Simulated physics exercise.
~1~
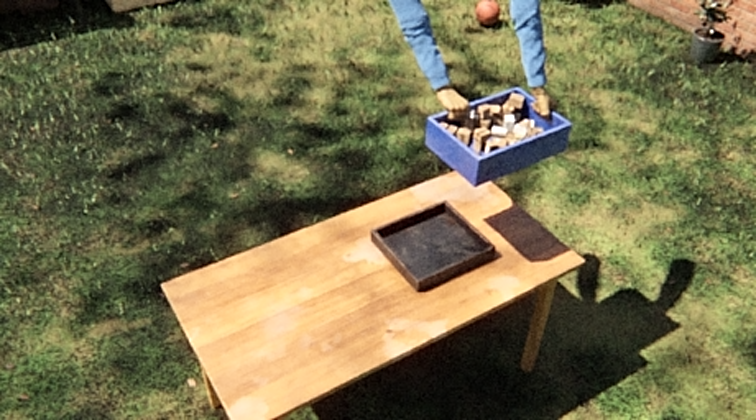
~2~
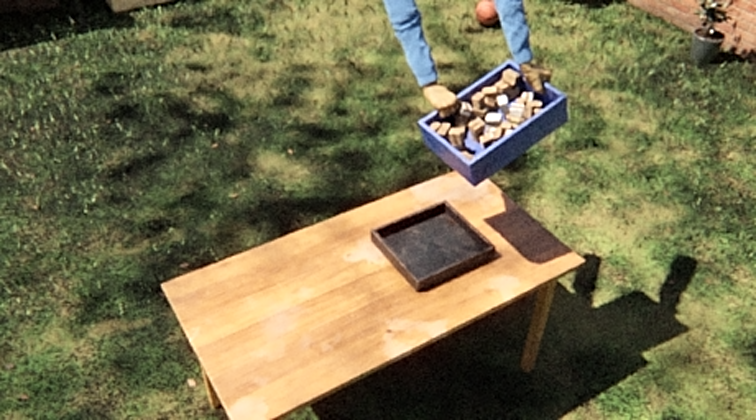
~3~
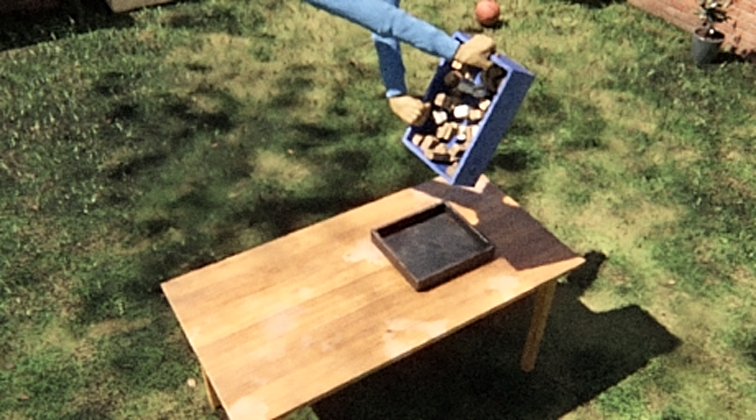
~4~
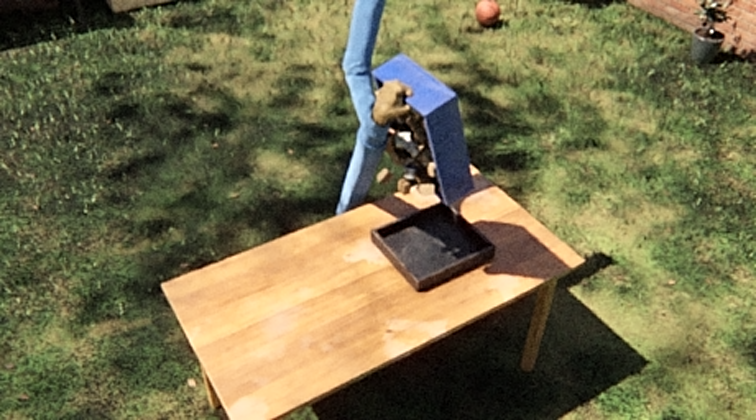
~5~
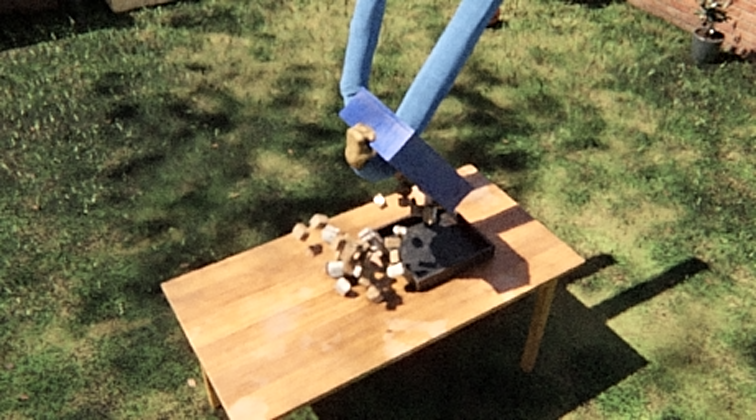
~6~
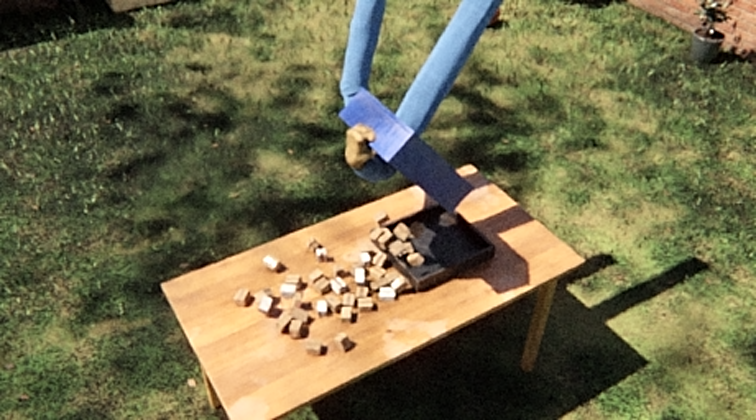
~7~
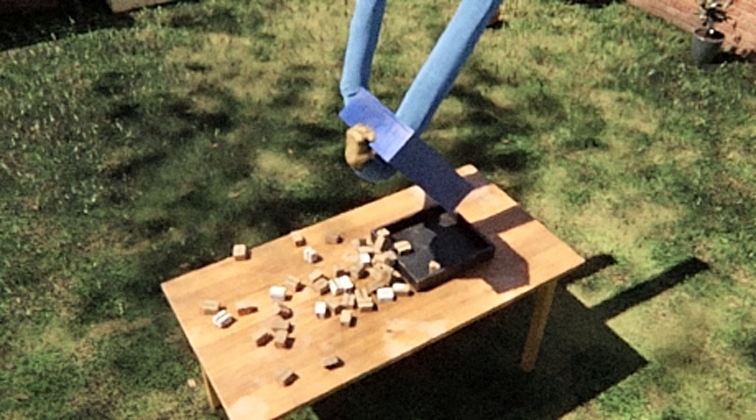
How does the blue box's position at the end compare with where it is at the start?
At the start the blue box is held level above the right end of the table. By the end it is tipped over and has shifted to the left and slightly lower.
